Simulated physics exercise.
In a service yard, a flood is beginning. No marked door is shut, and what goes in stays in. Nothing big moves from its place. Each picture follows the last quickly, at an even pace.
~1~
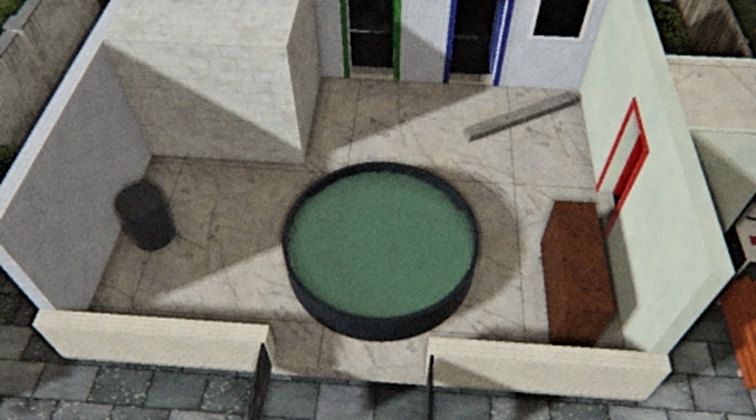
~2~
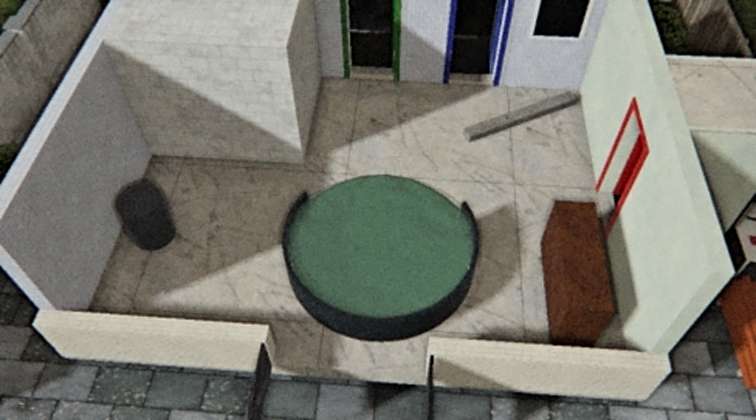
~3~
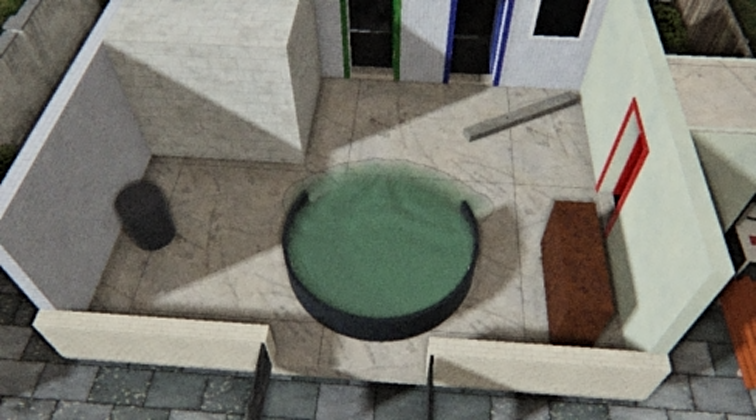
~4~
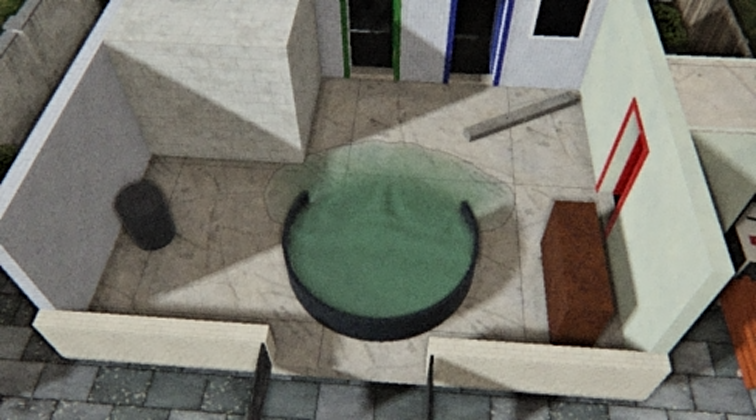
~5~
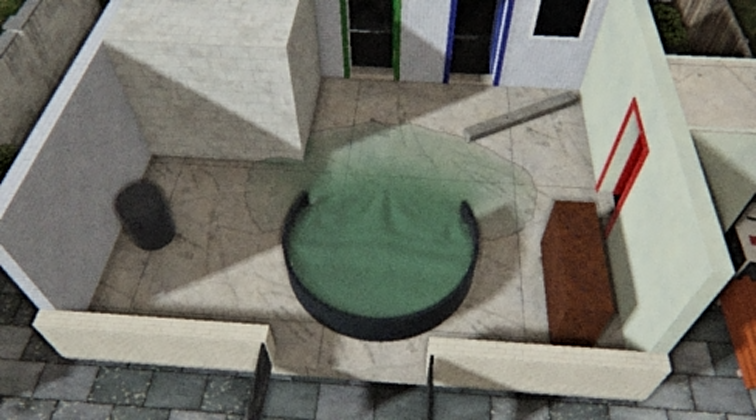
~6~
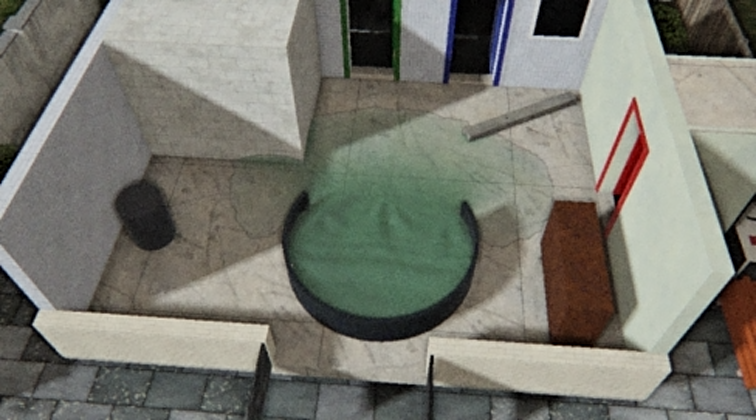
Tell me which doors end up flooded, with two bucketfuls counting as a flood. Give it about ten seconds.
In order: Green door: Over two pails; red door: Over two pails; blue door: Over two pails.
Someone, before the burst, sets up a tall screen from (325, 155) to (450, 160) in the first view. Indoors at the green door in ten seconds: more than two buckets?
Result - green door doesn't reach it.
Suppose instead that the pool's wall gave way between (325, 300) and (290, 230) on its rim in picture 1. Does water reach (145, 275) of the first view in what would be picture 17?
Submerged.
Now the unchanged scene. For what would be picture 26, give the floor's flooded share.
Roughly 60 percent.
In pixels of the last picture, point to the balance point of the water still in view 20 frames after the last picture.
It is around (404, 163).
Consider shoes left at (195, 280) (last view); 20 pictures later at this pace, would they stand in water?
At that place: Free of water.
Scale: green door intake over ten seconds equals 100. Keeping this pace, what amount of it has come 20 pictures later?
Around 70 in a hundred.
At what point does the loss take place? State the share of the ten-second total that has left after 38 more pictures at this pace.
It should be close to 65 percent by then.
A moment on, water covers 50 % of the floor; the green door wet at the sill, nothing in, the red door wet at the sill, nothing in, the blue door wet at the sill, nothing in.
Next, water covers 55 % of the floor; the green door over two buckets in, the red door under two buckets in, the blue door over two buckets in.
Then, water covers 60 % of the floor; the green door far over two buckets in, the red door under two buckets in, the blue door far over two buckets in.
Later, water covers 80 % of the floor; the green door far over two buckets in, the red door under two buckets in, the blue door far over two buckets in.
In the end, water covers 95 % of the floor; the green door far over two buckets in, the red door far over two buckets in, the blue door far over two buckets in.
